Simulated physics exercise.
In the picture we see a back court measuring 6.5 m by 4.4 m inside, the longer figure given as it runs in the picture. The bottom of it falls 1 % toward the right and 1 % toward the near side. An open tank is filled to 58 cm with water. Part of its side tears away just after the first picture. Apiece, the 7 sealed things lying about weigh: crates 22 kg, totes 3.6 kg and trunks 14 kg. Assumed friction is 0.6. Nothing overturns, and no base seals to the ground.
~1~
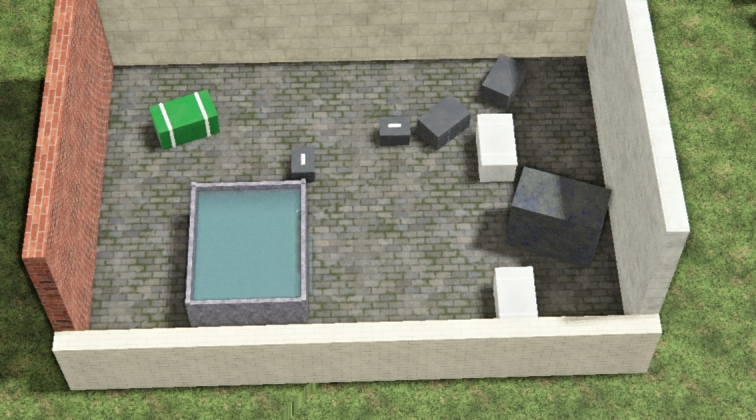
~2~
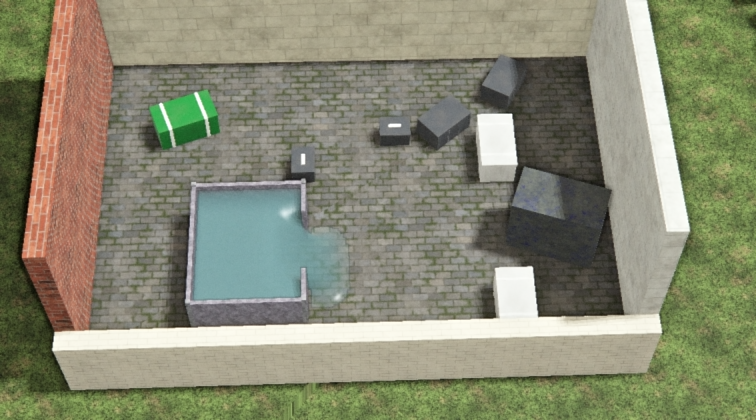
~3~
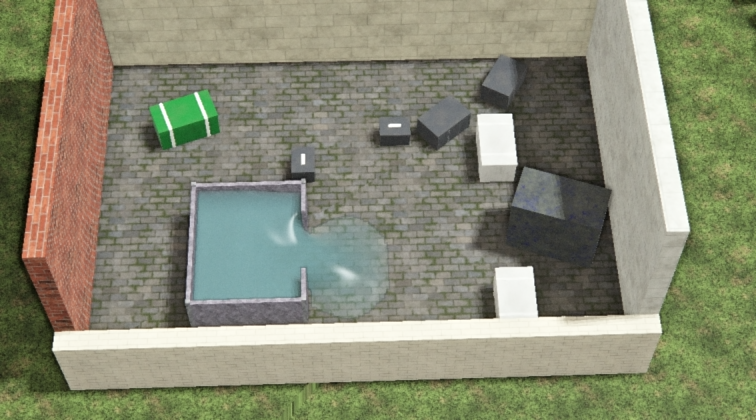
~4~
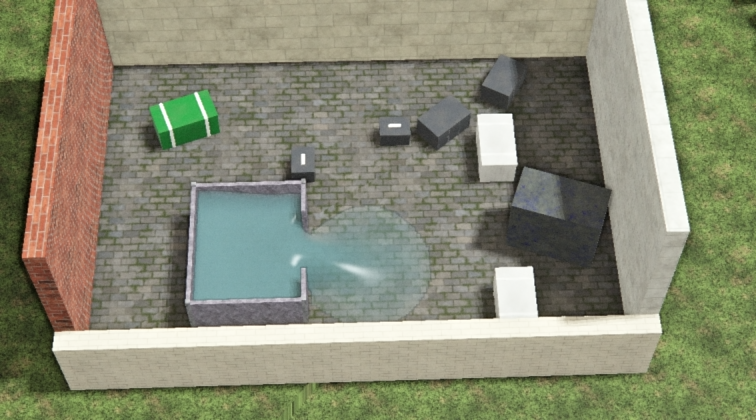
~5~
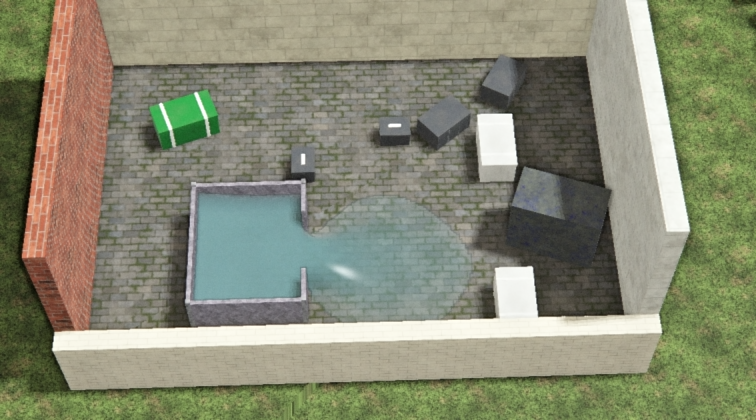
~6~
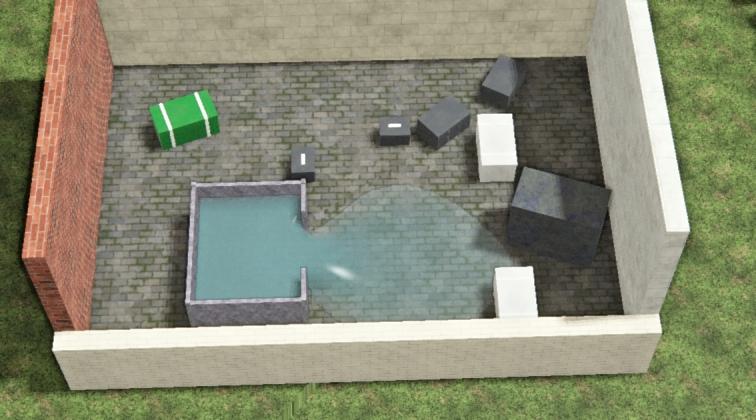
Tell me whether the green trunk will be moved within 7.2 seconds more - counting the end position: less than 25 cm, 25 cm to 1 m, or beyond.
Movement: Slight.
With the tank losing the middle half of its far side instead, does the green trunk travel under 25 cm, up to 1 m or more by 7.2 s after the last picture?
I'd say the green trunk gets swept off.
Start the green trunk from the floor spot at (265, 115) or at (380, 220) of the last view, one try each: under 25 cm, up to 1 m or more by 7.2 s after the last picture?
From the first spot it does not really budge, and from the second it goes a long way.
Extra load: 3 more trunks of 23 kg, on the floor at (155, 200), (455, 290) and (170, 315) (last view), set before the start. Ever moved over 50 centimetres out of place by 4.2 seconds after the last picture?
In sequence: Stays within; goes beyond; stays within.
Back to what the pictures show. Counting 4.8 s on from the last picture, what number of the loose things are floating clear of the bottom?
At that moment it comes to 2.
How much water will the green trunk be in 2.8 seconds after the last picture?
0 cm or so.
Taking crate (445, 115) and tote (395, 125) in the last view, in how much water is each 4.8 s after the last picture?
About 5 and 2 cm.
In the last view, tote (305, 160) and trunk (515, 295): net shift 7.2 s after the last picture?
Lab note - net shifts in order: 5 cm; 80 cm.
Then, 0.9 s after the last picture the green trunk is near (183, 111), 0.0 m from its start, aground; 1 afloat.
Then, 2.8 s after the last picture the green trunk is near (183, 111), 0.0 m from its start, aground; 2 afloat.
Then, 4.8 s after the last picture the green trunk is near (183, 111), 0.0 m from its start, aground; 2 afloat.
Then, 7.2 s after the last picture the green trunk is near (183, 111), 0.0 m from its start, aground; 2 afloat.
